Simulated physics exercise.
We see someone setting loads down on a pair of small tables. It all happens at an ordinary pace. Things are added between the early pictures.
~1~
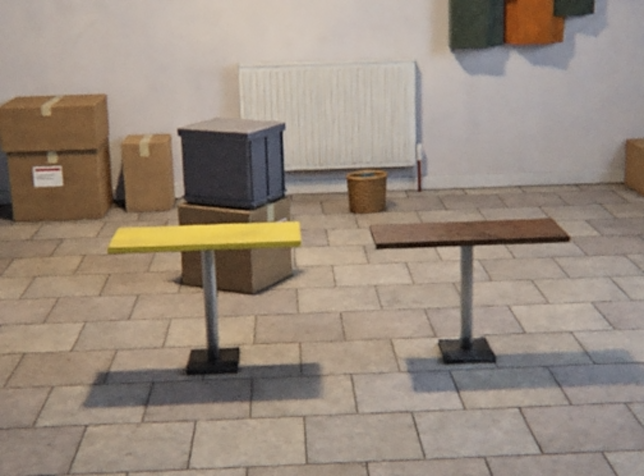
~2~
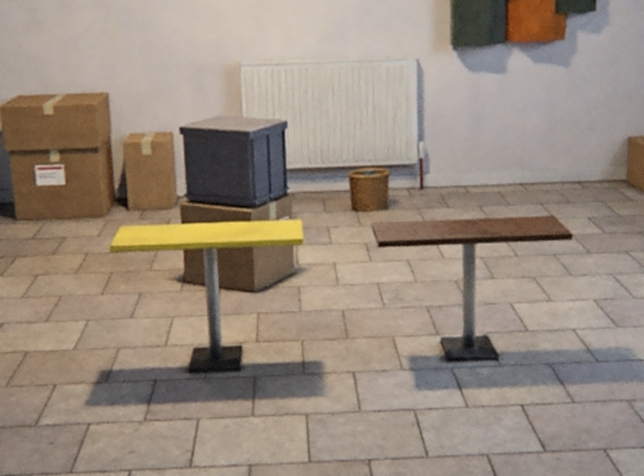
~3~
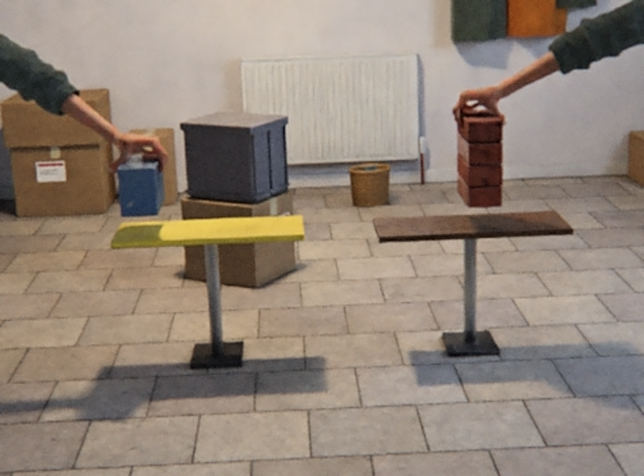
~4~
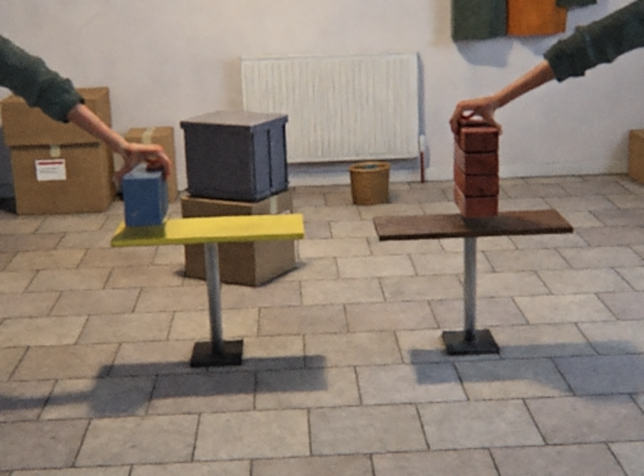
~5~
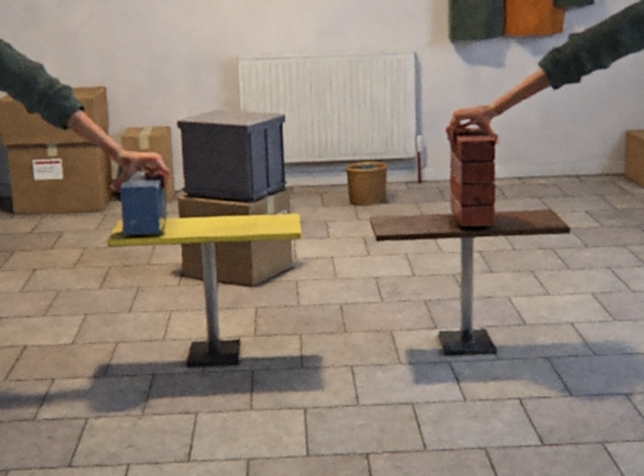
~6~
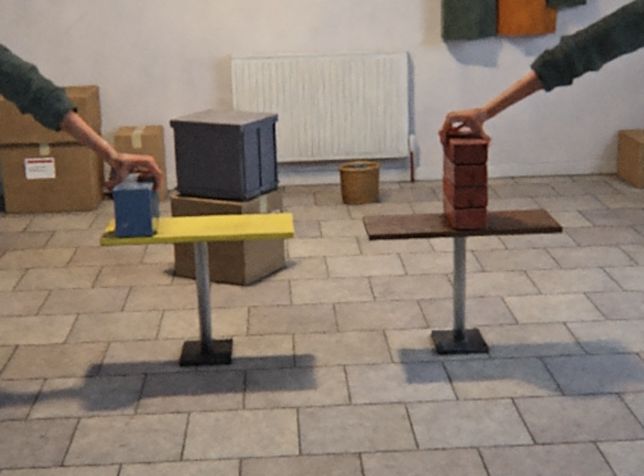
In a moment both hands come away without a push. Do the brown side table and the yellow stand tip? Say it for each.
As it turns out, the brown side table holds firm, the yellow stand overbalances.
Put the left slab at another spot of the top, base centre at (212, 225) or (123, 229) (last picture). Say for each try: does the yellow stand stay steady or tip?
One after another: It does not tip; topples.
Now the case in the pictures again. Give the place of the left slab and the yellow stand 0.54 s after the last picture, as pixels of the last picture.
The left slab at (85, 229), the yellow stand at (152, 230).
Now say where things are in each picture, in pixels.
Brown side table (467, 233); yellow stand (207, 237), in the first frame.
Yellow stand (209, 236), in the second frame.
Still on the way; brown side table (470, 226); right bricks (479, 158), in the third frame.
Still on the way; yellow stand (210, 230); left slab (146, 194), in the fourth frame.
Still on the way; brown side table (467, 225); right bricks (472, 176), in the fifth frame.
In place, still held; brown side table (460, 225); yellow stand (200, 229); left slab (137, 205), in the sixth frame.
Then, 0.54 s later than the last frame, brown side table at rest near (460, 224); yellow stand tilted by 20° near (152, 230).
Then, 0.70 s later than the last frame, brown side table at rest near (460, 224); yellow stand tilted by 49° near (105, 258).
Then, 0.86 s later than the last frame, brown side table at rest near (460, 224); yellow stand tilted by 58° near (77, 273).
When it is over, the brown side table stays flat on its feet, near (460, 224); the yellow stand tips up, near (65, 282).
